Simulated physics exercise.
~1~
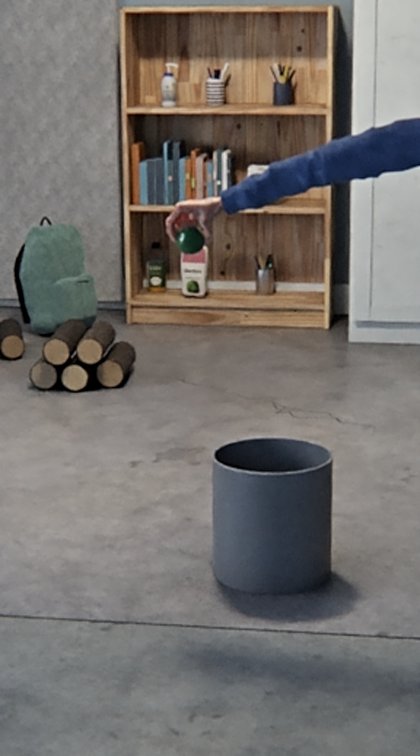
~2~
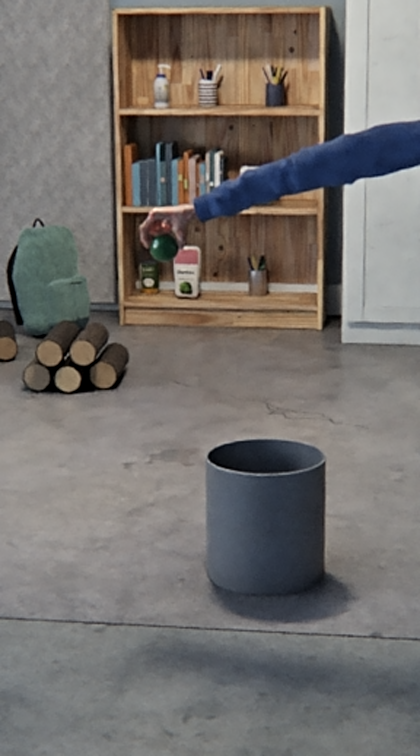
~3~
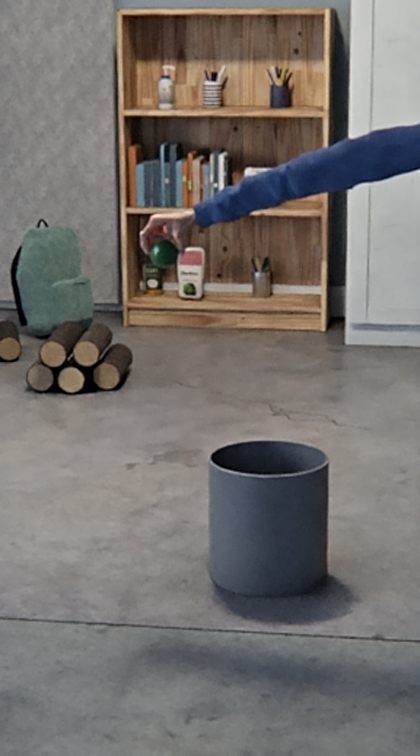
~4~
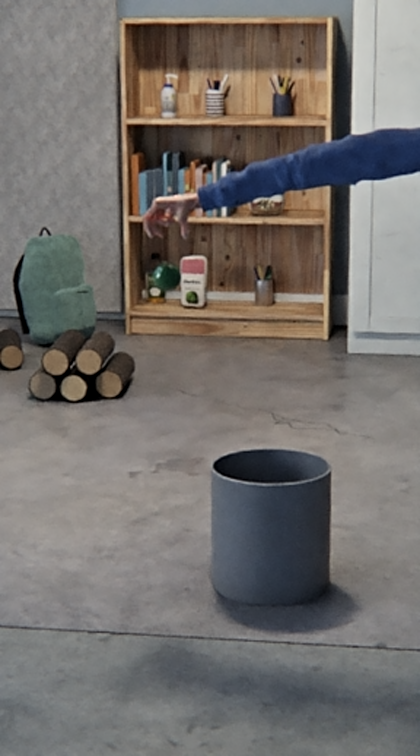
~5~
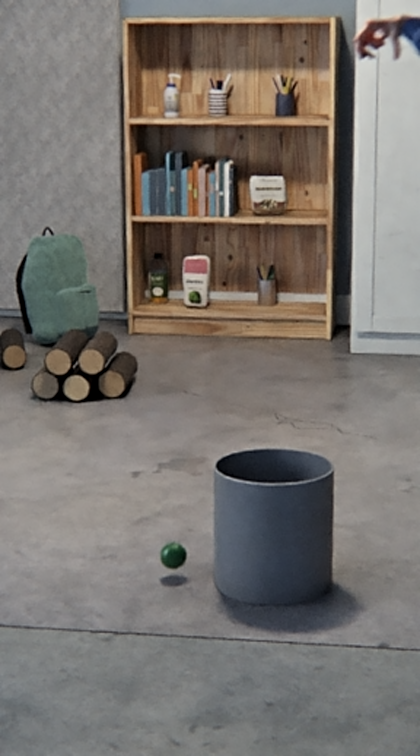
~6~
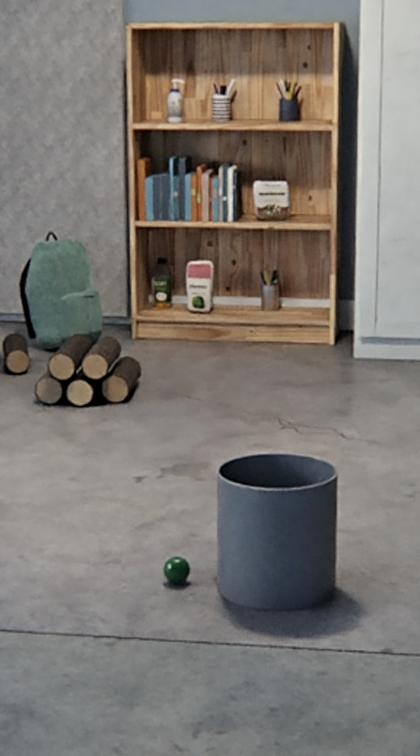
In a room with a grey concrete floor, seen from the front by a slightly swaying camera, a wooden bookshelf holding books, pencil cups and bottles stands at the back. A green backpack and a stack of cut logs sit to the left, and a dark grey bin stands in the foreground. A blue-sleeved arm reaches in from the right, holding a green apple, and shifts slightly left. The hand releases the apple and withdraws to the right as it drops. The apple misses the bin and ends up on the floor just left of it.
